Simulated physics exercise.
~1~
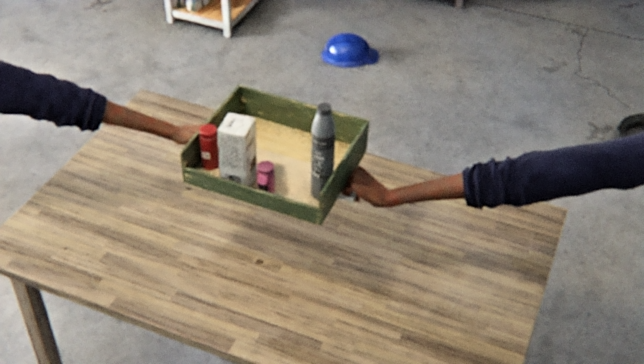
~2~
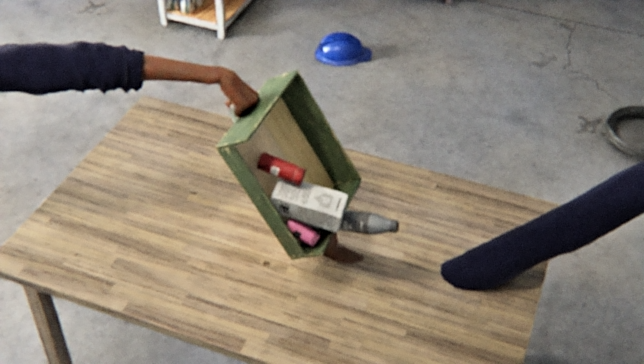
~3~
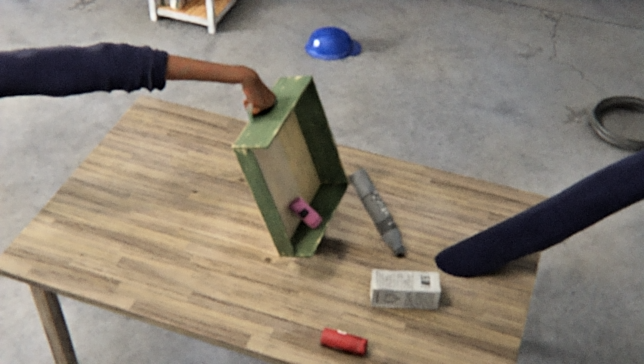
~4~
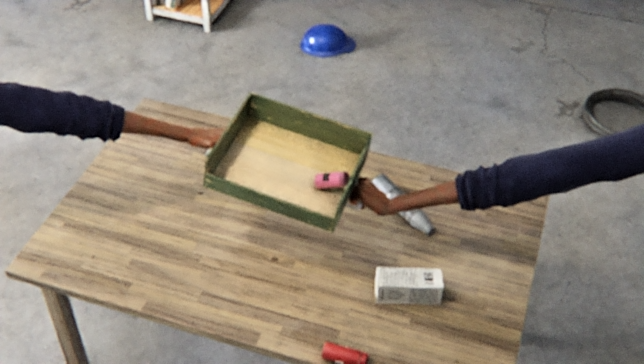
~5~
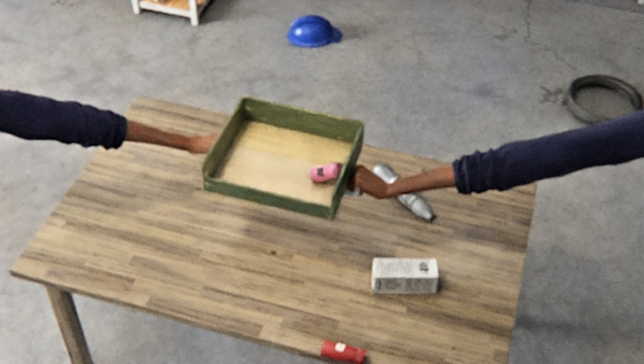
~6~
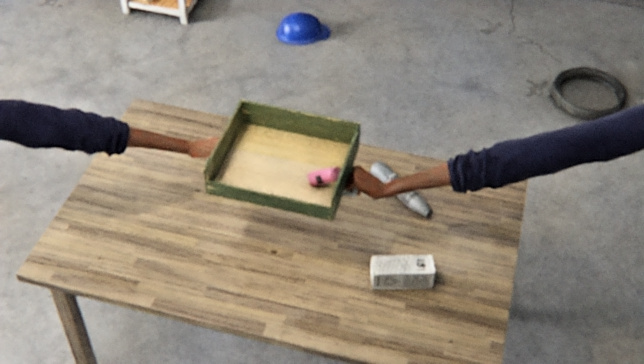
Two hands tip a green tray rightward, spilling all but a toppled pink shaker, then level it.
